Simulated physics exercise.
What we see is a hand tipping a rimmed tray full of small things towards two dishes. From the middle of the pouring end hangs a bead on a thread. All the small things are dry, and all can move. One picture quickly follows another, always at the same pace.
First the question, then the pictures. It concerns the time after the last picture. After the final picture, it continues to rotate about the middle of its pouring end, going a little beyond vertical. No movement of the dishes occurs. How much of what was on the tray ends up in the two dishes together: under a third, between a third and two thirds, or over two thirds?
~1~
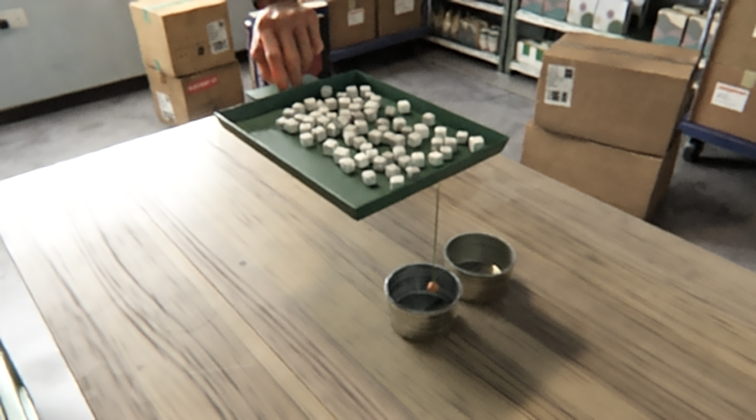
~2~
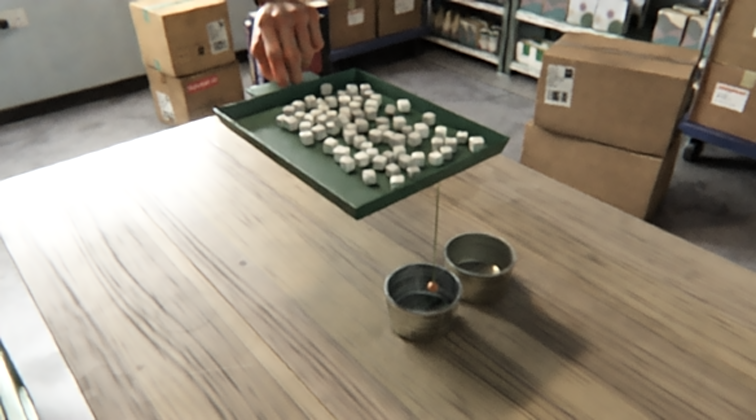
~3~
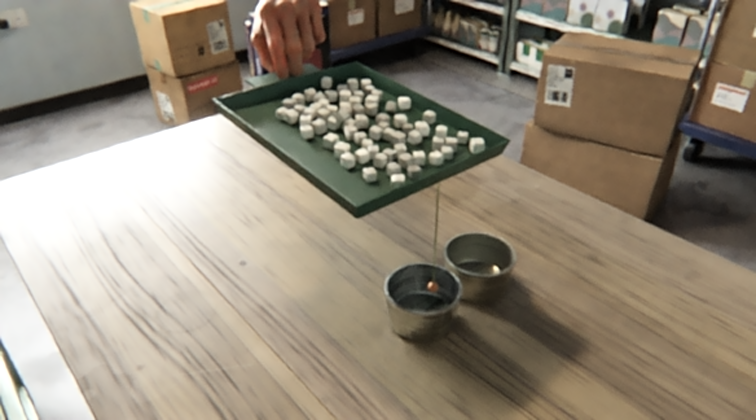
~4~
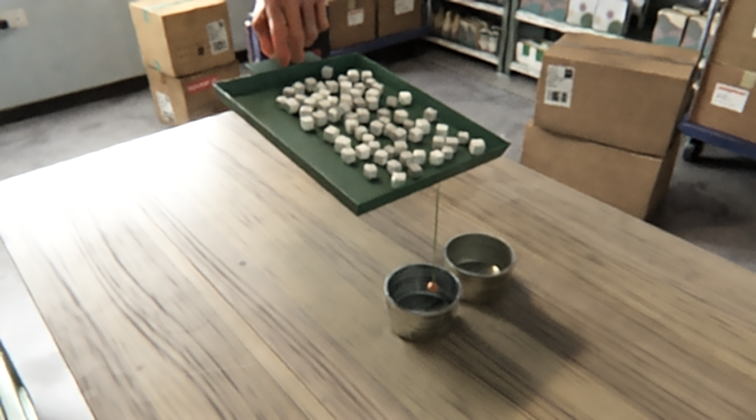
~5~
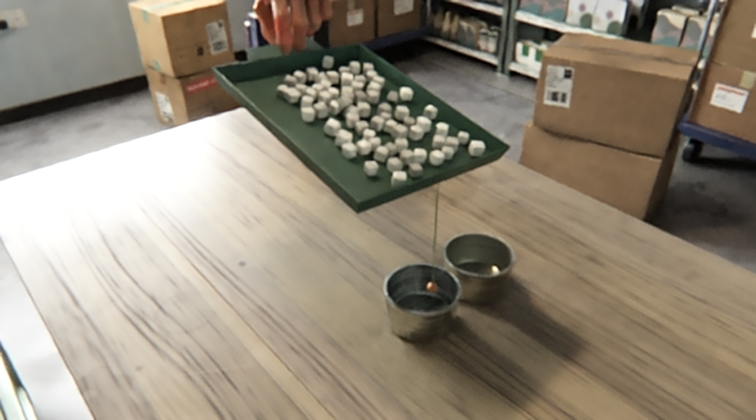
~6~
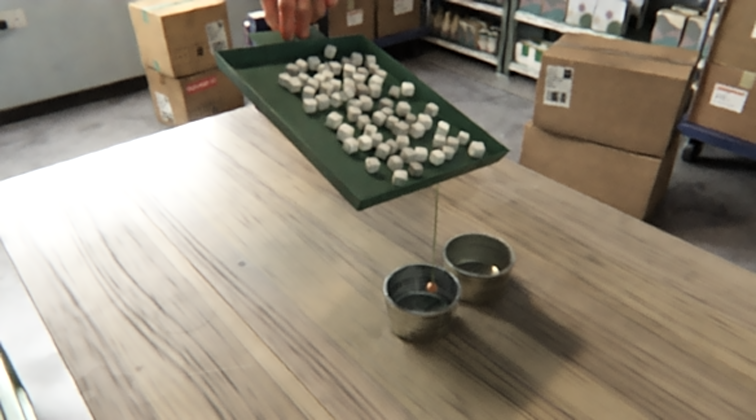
Under a third.
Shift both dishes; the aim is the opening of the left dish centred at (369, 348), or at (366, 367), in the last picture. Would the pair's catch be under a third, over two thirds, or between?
Try one: Under a third; try two: Under a third.
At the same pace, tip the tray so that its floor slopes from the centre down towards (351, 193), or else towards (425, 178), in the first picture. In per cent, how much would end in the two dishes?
Case one 0 %; case two 0 %.
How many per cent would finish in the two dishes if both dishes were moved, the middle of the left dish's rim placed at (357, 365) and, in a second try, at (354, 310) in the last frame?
First try: Roughly 0 per cent; second try: Roughly 0 per cent.
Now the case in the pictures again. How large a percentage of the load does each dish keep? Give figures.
Final split: Left dish some 0 per cent, right dish some 20 per cent.
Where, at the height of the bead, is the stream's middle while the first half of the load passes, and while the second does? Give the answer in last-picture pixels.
At (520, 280) for the first part, then at (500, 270) for the others.
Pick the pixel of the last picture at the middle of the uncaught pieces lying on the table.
Centre: Roughly (517, 336).
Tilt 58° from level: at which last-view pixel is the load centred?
Close to (453, 129).
Soon, tray tipped steeply; nearly all on the tray; a stray few in the air.
A while on, tray tipped right over; nearly all on the tray; a stray few outside both; a stray few in the air.
Towards the end, tray tipped past a quarter turn; about a quarter in the right dish; most outside both.
Finally, tray tipped past a quarter turn; none in the left dish; about a quarter in the right dish; most outside both.
